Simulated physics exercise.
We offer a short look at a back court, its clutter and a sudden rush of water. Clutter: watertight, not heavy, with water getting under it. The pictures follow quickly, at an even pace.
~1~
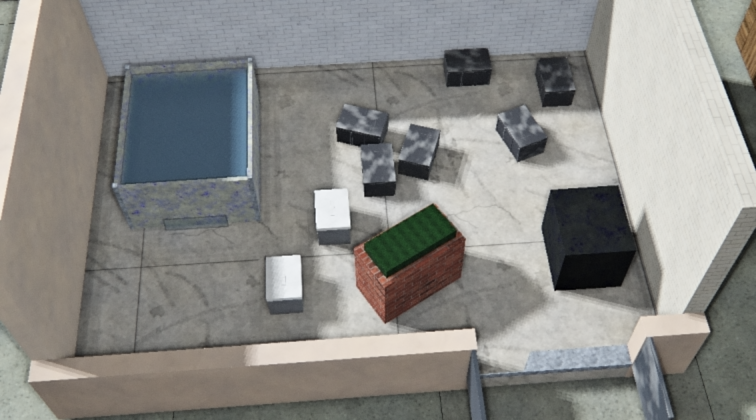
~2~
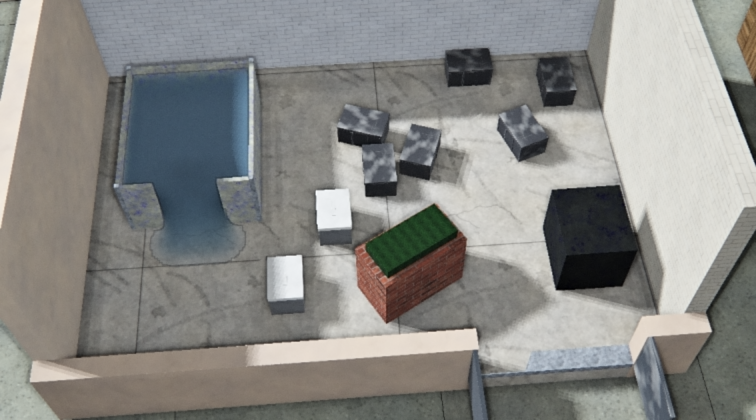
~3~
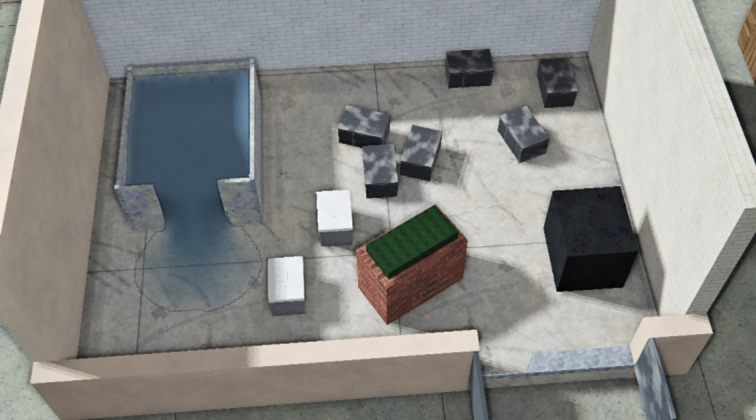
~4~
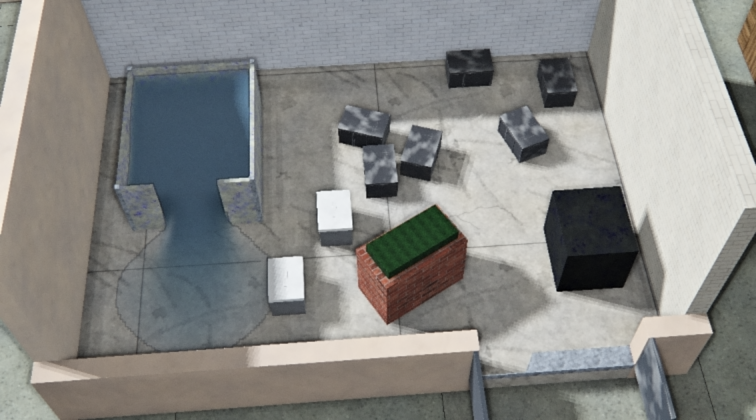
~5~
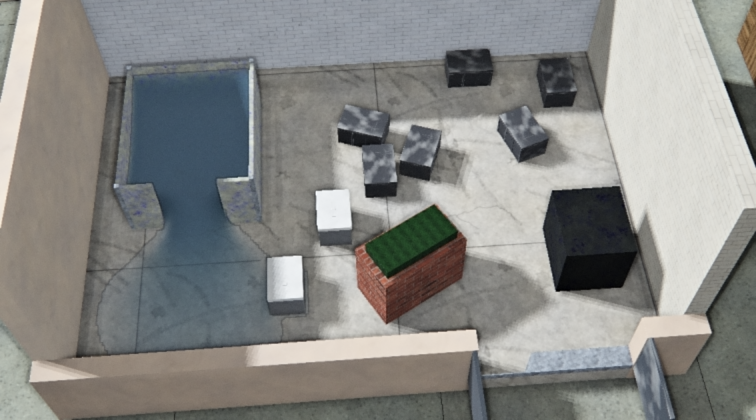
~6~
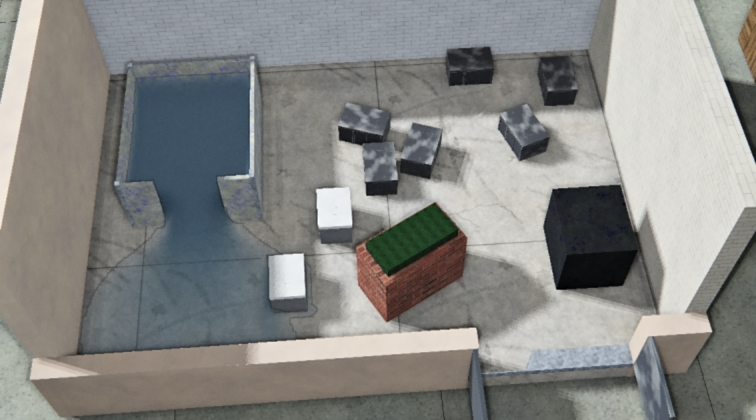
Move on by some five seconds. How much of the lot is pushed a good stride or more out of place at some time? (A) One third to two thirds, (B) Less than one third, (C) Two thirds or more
Less than one third.
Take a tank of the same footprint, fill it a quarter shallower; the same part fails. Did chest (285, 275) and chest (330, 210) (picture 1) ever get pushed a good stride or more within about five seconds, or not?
Lab note, in order: Reached that mark / stayed below that mark.
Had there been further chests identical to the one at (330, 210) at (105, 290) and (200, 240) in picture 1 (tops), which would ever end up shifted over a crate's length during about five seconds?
Travels that far, then travels that far.
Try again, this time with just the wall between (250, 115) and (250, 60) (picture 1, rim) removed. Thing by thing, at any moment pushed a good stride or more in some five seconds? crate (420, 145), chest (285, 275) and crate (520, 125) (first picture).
First beyond that mark, then under that mark, then beyond that mark.
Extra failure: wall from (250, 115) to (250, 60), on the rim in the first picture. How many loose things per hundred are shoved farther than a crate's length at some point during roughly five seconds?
I'd put it around 80 percent.
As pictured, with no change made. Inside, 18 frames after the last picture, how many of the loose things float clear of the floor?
Exactly 0.
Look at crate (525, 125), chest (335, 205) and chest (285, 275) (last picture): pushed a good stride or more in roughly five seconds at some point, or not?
Well, in the order you gave them, the first stayed under the mark, the second went the distance, and the third went the distance.
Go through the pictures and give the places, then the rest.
In the first frame, a chest at (283, 277) rests on the ground; a crate at (556, 74) rests on the ground; 0 of 8 have shifted.
In the second frame, a chest at (285, 277) rests on the ground; a crate at (557, 74) rests on the ground; 0 of 8 have shifted.
In the third frame, a chest at (285, 278) rests on the ground; a crate at (558, 75) rests on the ground; 0 of 8 have shifted.
In the fourth frame, a chest at (285, 278), on the bottom; a crate at (558, 75) rests on the ground; 0 of 8 have shifted.
In the fifth frame, a chest at (284, 277) rests on the ground; a crate at (558, 75), on the bottom; 0 of 8 have shifted.
In the sixth frame, a chest at (286, 275) rests on the ground; a crate at (559, 73) rests on the ground; 0 of 8 have shifted.
A moment on, 0 of 8 are well off their spots; 0 afloat.
Next, 1 of 8 are well off their spots; 0 afloat.
Later, 1 of 8 are well off their spots; 0 afloat.
In the end, 2 of 8 are well off their spots, and 2 have been at some point; 1 afloat.
